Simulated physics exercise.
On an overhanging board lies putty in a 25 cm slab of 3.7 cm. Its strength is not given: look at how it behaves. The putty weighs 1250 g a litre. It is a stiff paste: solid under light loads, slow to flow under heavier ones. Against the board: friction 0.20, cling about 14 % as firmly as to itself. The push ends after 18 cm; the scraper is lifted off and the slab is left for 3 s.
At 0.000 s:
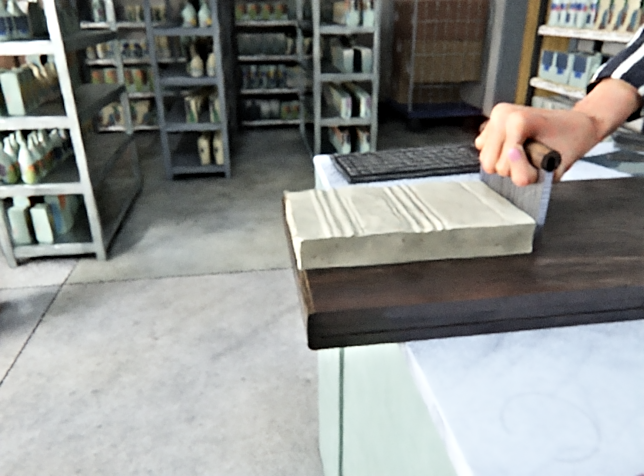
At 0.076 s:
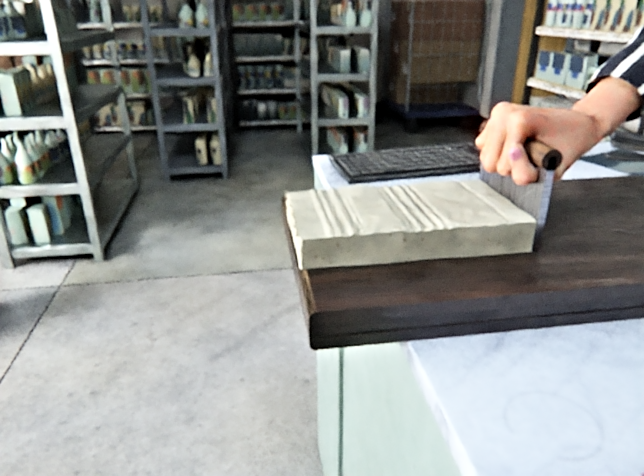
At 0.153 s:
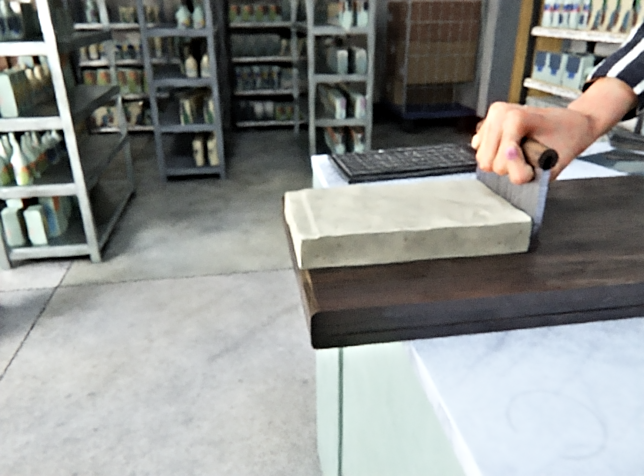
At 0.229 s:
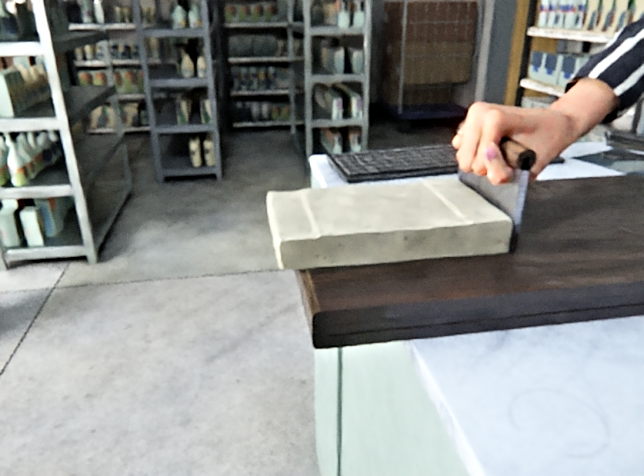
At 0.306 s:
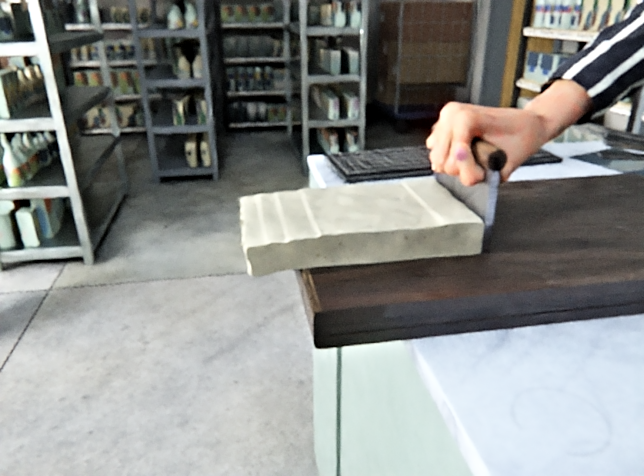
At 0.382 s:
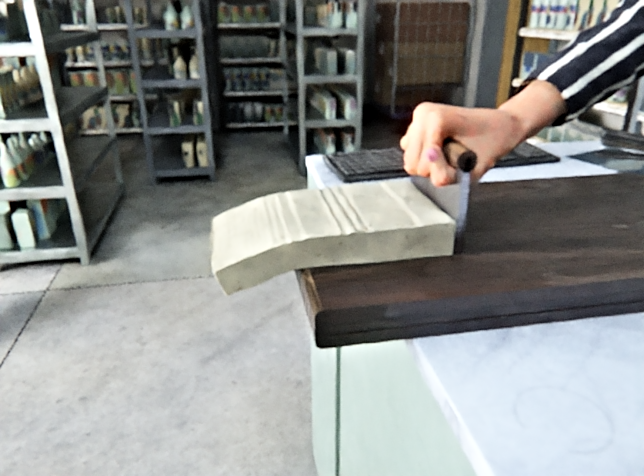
In a storeroom with shelves, a hand with a scraper pushes a pale slab left past a dark board's edge.
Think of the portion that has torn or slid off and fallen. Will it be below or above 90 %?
Expect above 90 %.
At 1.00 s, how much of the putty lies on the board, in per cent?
Some 0 per cent.
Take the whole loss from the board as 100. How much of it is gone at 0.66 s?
Some 80 per cent.
By 0.66 s, 21 % lies on the board and 0 % has fallen.
By 1.00 s, none lies on the board and 100 % has fallen.
By 1.33 s, none lies on the board and 100 % has fallen.
By 1.66 s, none lies on the board and 100 % has fallen.
By 3.66 s, at the end, none lies on the board and 100 % has fallen.
